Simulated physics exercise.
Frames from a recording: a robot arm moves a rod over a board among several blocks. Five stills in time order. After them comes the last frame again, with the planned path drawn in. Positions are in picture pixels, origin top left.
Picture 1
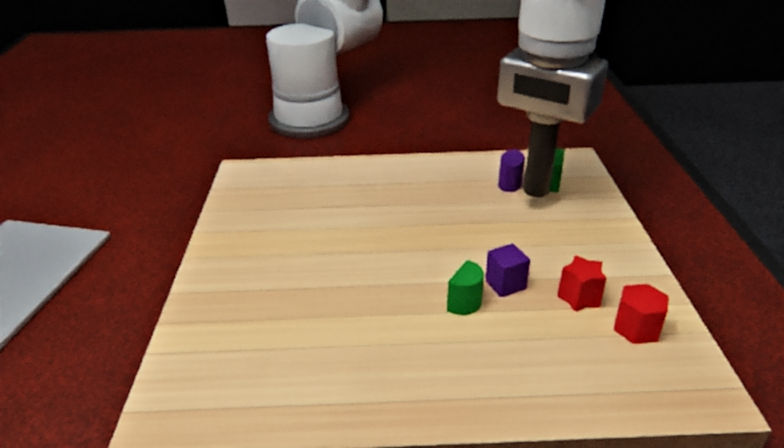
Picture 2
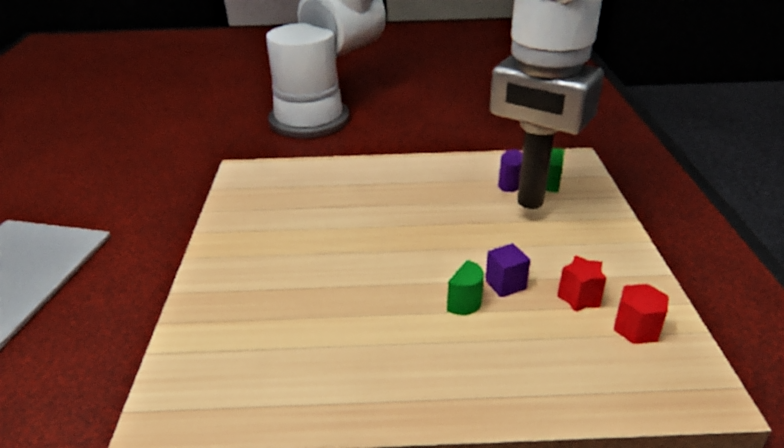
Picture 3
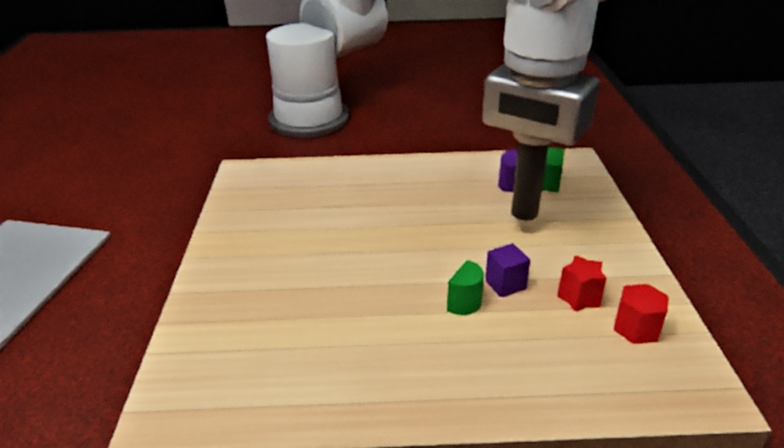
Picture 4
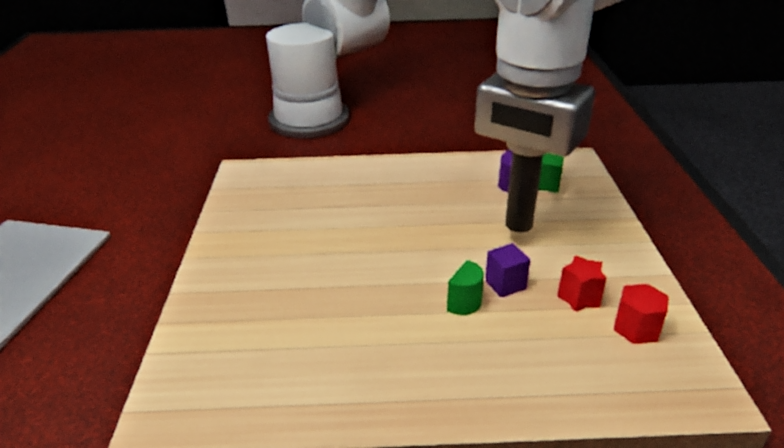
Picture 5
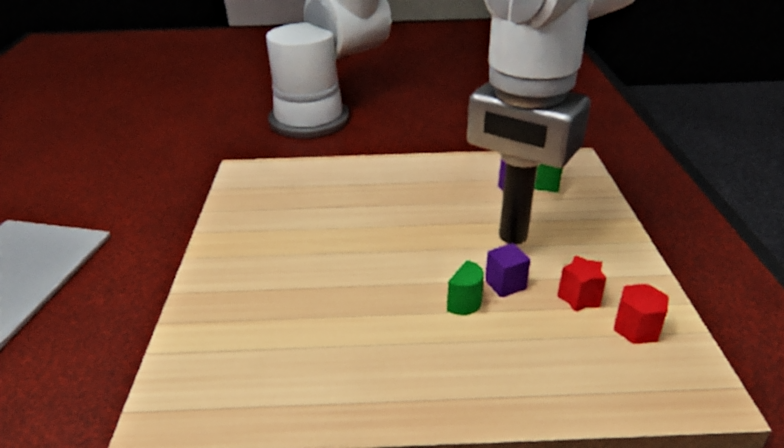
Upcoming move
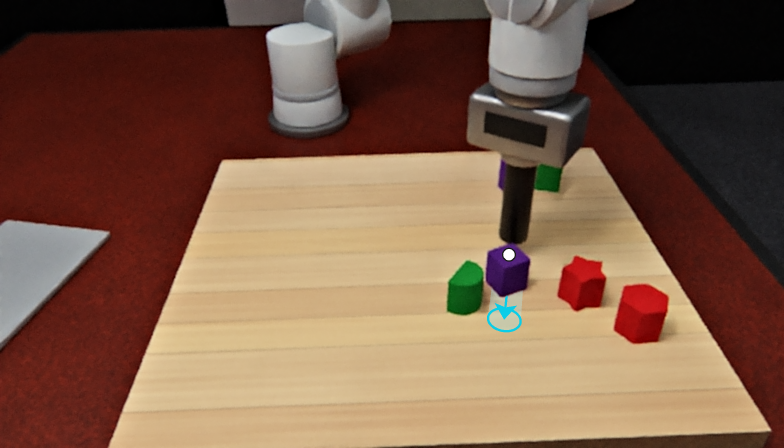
To begin with, a robot arm holds a dark rod near the far right of a wooden board, beside a purple block and a green one. The rod then moves steadily nearer and slightly left, ending just behind the purple four-sided block, while all the blocks stay still.
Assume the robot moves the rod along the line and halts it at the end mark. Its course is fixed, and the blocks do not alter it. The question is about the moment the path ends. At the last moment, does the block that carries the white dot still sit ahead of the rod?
Yes
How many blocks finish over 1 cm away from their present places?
Moved: Just one.
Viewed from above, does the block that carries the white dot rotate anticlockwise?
In short: No.
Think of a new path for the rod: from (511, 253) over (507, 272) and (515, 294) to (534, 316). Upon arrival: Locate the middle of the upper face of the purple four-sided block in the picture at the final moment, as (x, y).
It should be at about (506, 291).
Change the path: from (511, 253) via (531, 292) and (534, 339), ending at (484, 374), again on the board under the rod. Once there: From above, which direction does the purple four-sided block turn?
The sense of turning is clockwise.
The line goes from (511, 253) to (504, 320); the dot is on the purple four-sided block.
The first path, step by step. One third of the way, rod at (511, 257); purple four-sided block at (506, 267).
Two thirds of the way, rod at (509, 279); purple four-sided block at (500, 286), turned 40° clockwise.
At the end, rod at (506, 303); green D-shaped block unmoved; purple four-sided block at (488, 307), turned 70° clockwise.
